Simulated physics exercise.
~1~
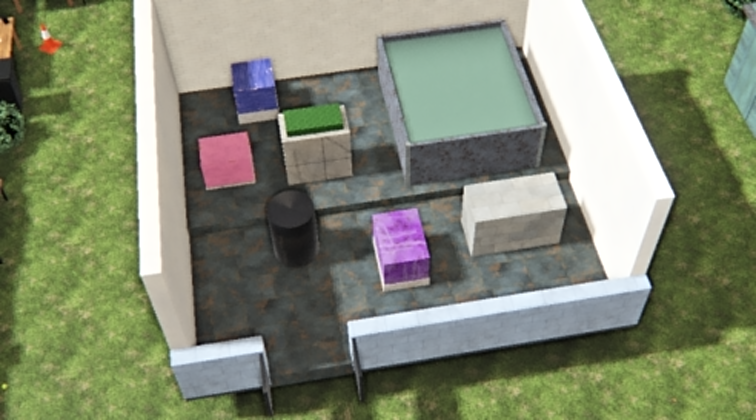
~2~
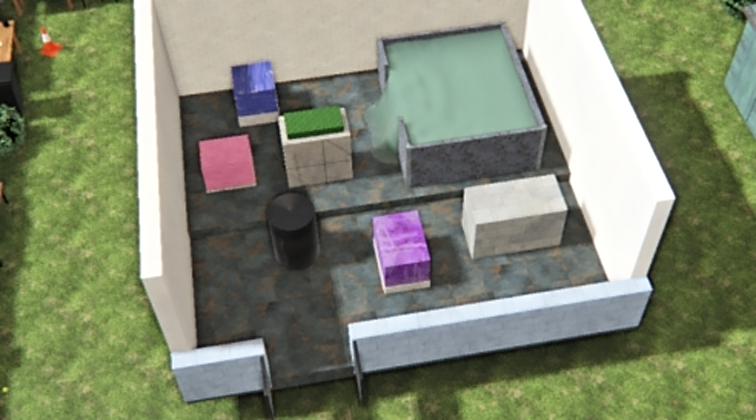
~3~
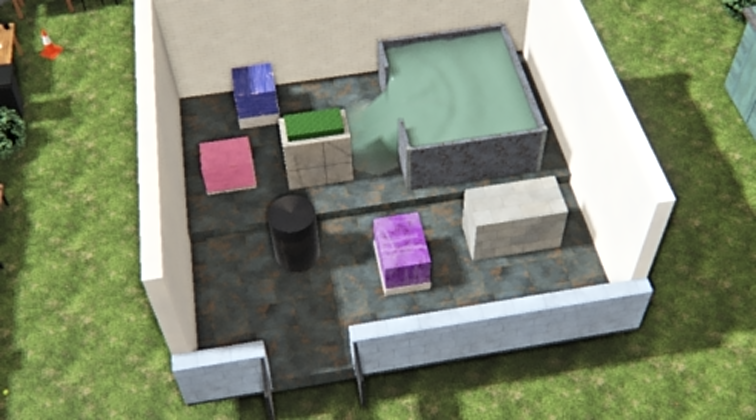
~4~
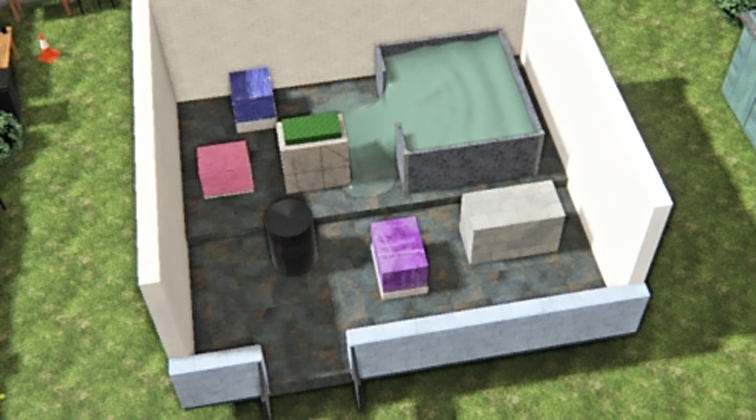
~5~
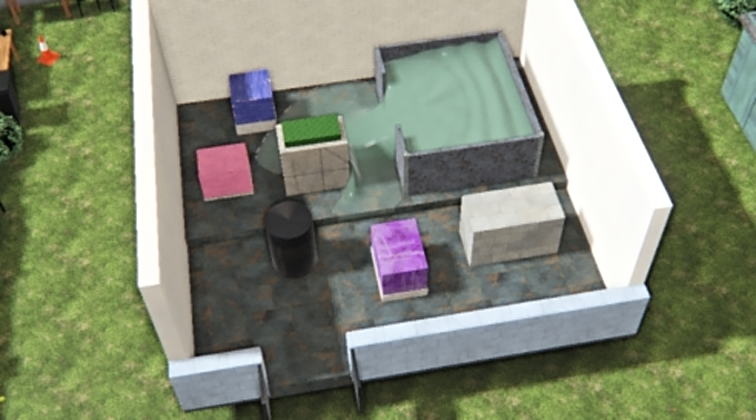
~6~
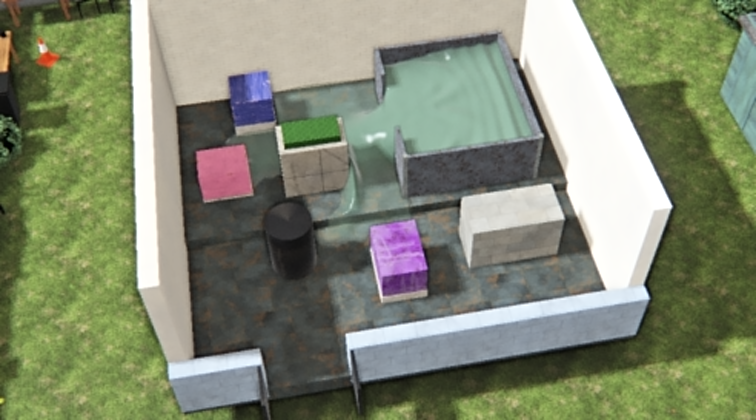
The footage shows a walled court where greenish water breaks out through the left side of a raised grey tank, spreads across the dark floor around a grass-topped crate, and runs over the step toward the lower level.
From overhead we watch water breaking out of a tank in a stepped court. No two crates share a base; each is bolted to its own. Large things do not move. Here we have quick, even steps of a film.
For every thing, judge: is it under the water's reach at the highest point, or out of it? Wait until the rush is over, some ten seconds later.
As I see it, the purple crate ends up wet, the blue crate ends up wet, the pink crate ends up wet.
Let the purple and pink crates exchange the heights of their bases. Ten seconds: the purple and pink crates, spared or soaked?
First the purple crate: It is flooded; then the pink crate: It is flooded.
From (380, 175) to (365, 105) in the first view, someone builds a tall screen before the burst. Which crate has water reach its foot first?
Answer: The purple crate.
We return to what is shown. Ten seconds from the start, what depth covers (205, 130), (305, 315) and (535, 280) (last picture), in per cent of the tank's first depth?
12, 12 and 18 per cent, roughly.
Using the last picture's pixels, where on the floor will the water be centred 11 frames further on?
About (377, 144).
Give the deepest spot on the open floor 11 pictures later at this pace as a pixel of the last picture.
Deepest point: Roughly (191, 153).
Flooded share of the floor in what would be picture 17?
Estimated share: About 65 %.
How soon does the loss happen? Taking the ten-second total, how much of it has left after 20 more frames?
That comes to 15 per cent, as I work it out.
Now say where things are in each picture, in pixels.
The tank at (458, 83) is whole and still, in the first picture.
Water pours out at (395, 116) and has run to (386, 161), in the second picture.
The front is at (357, 167), out from the gap at (396, 120), in the third picture.
The front is at a hidden place, out from the gap at (393, 126), in the fourth picture.
The front is at (265, 164), out from the gap at (393, 127), in the fifth picture.
The front is at a hidden place, out from the gap at (392, 128), in the sixth picture.
A moment on, water covers 40 % of the floor; the purple crate water round its plinth, the blue crate water round its plinth, the pink crate water round its plinth.
Next, water covers 65 % of the floor; the purple crate water round its plinth, the blue crate water round its plinth, the pink crate water round its plinth.
Then, water covers 85 % of the floor; the purple crate water round its plinth, the blue crate water round its plinth, the pink crate water round its plinth.
Later, water covers 95 % of the floor; the purple crate water round its plinth, the blue crate water round its plinth, the pink crate water round its plinth.
In the end, water covers 100 % of the floor; the purple crate was topped, the blue crate was topped, the pink crate was topped.
